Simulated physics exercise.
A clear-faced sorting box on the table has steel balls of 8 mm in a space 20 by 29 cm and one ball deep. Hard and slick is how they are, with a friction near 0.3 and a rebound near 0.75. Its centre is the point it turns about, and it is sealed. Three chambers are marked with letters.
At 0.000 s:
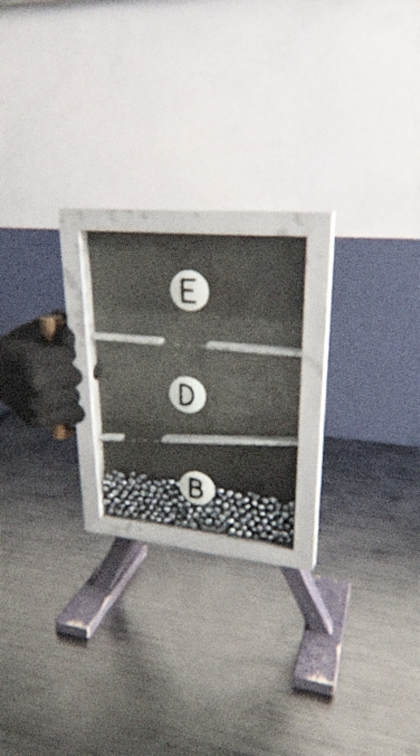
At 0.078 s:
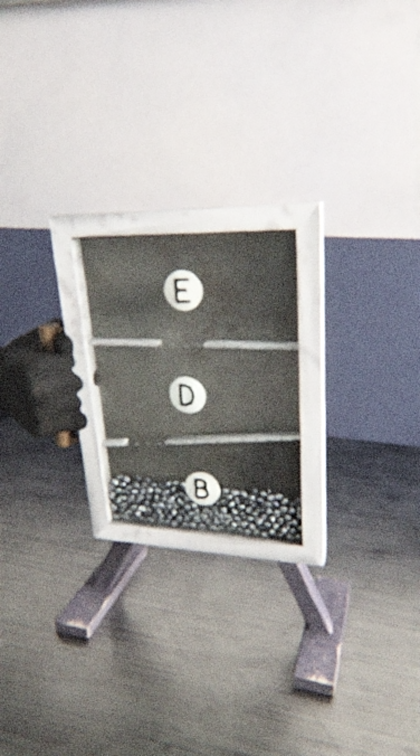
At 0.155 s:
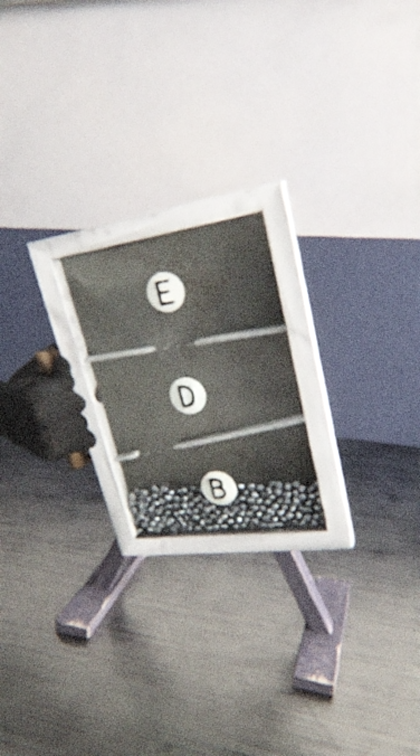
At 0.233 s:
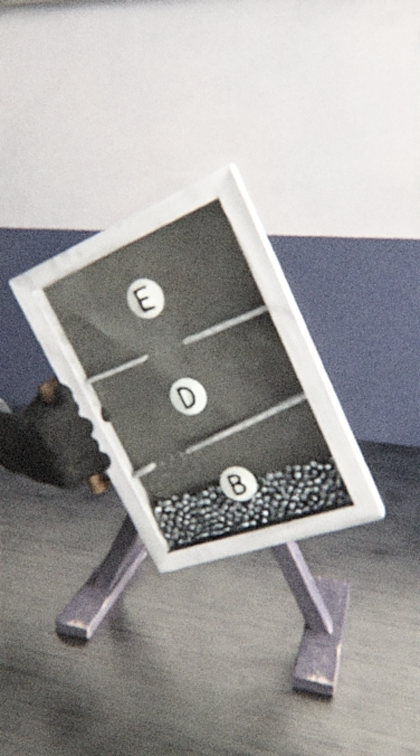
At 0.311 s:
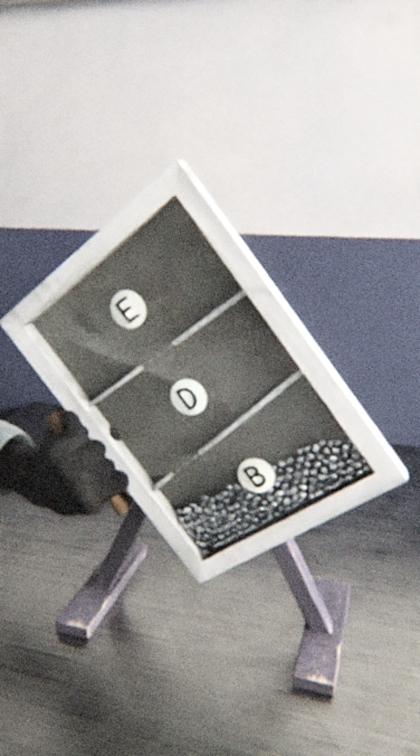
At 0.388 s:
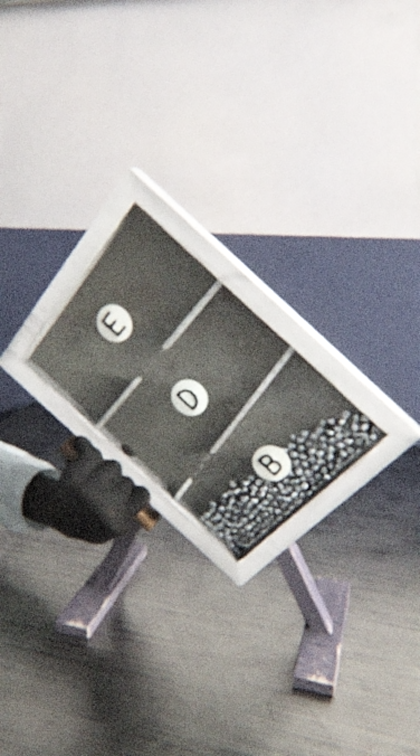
A dark-gloved hand gripped the left edge of a white-framed box and steadily turned it anticlockwise well over to a slant, while the shiny balls in the bottom section, marked B, shifted towards the right.
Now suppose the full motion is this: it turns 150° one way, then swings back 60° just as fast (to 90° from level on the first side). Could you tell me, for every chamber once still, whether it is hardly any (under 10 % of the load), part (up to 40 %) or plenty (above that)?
B is part, D is plenty, E is part.
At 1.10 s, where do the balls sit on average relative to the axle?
Right by about 7 cm and below by about 1 cm.
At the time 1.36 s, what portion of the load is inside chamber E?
Around 20 per cent.
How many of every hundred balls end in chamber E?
I'd put it at close to 20 in a hundred.
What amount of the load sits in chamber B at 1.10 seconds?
About 35 percent.
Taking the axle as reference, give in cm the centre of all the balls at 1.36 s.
Right: About 3 cm; below: About 6 cm.
After 1.10 s, it stands 150° anticlockwise; the balls' middle is 7 cm right of and 1 cm below the centre; B 35 %, D 60 %, E 5 %.
After 1.36 s, it stands 120° anticlockwise; the balls' middle is 3 cm right of and 6 cm below the centre; B 15 %, D 65 %, E 20 %.
After 1.62 s, it stands 90° anticlockwise; the balls' middle is 1 cm left of and 7 cm below the centre; B 15 %, D 65 %, E 20 %.
Settled by 2.6 s, it stands 90° anticlockwise; B 20 %, D 60 %, E 20 %.
